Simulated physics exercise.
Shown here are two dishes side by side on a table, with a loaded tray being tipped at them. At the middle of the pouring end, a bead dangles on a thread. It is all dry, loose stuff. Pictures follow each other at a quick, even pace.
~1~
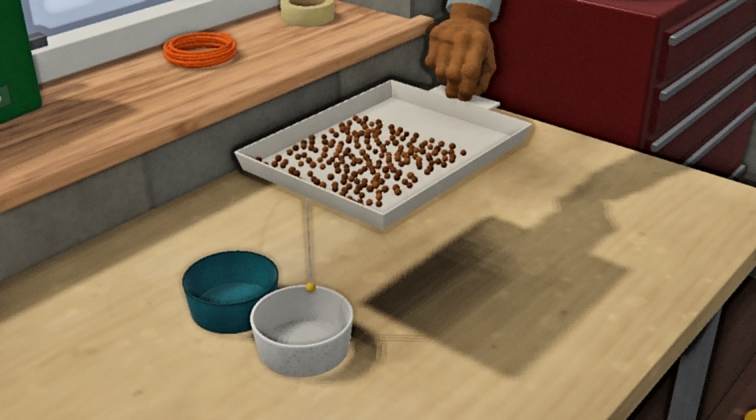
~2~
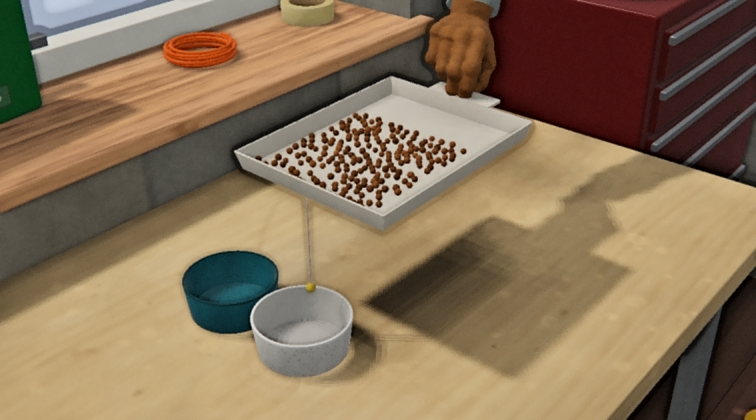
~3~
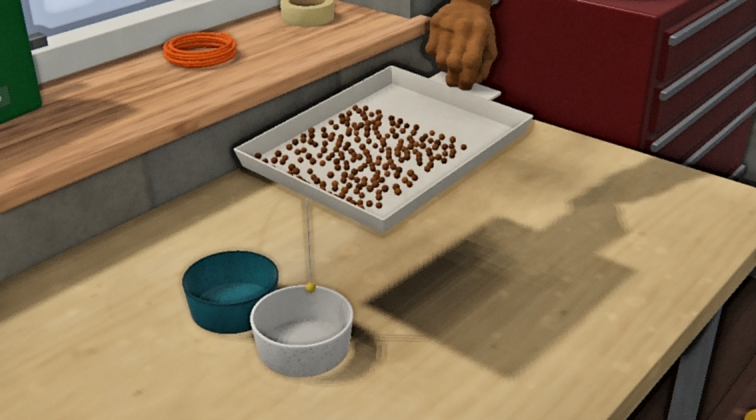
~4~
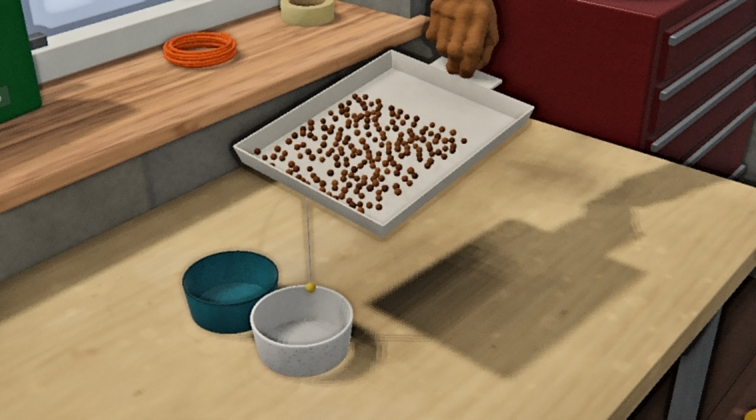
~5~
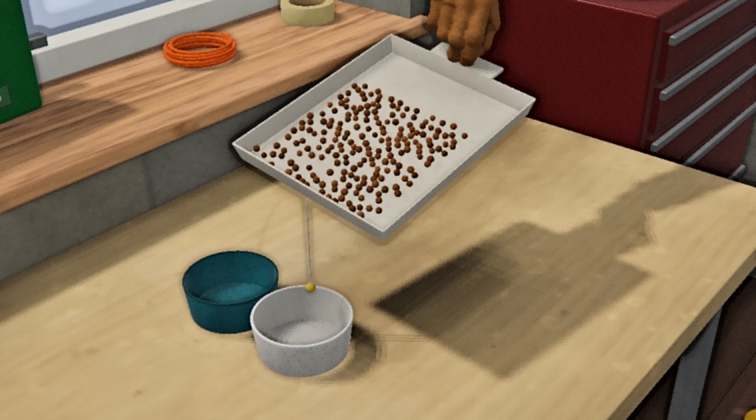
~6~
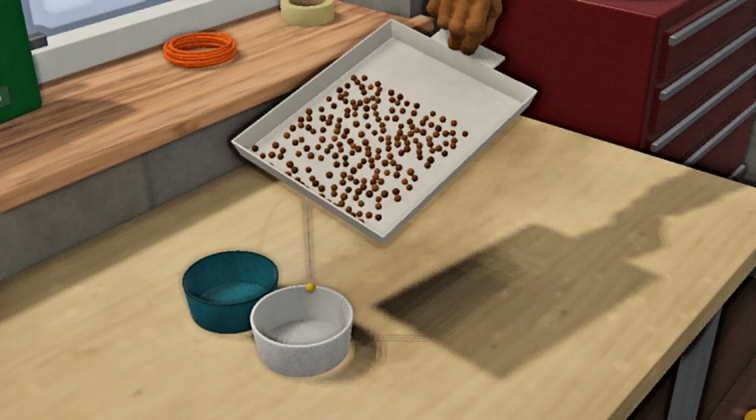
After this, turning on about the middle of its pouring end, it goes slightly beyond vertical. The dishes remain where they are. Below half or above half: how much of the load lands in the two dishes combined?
Below half.
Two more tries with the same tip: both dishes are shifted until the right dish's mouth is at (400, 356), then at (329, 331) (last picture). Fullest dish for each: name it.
Well, first the right-hand one, then the right-hand one.
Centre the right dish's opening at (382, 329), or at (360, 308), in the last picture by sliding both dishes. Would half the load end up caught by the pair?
At place one in excess of half; at place two in excess of half.
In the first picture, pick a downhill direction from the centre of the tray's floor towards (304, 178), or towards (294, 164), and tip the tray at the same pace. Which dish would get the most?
Tilt 1: Left-side dish. Tilt 2: Left-side dish.
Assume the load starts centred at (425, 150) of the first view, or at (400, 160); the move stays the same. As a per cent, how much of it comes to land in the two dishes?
First case: Some 0 %; second case: Some 0 %.
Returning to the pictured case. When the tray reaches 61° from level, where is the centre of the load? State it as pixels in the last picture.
Roughly (372, 220).
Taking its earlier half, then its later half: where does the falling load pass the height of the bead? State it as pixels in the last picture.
Around (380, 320), followed by around (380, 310).
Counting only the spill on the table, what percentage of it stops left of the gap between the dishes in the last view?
I'd guess close to 10 %.
Shortly afterwards, tray tipped steeply; all but a few on the tray; only a few outside both; a little in the air.
Next, tray tipped right over; near a quarter on the tray; only a few in the right dish; near two thirds outside both; near a quarter in the air.
Some moments later, tray tipped past a quarter turn; only a few in the right dish; all but a few outside both.
In the end, tray tipped past a quarter turn; only a few in the right dish; none at all in the left dish; all but a few outside both.
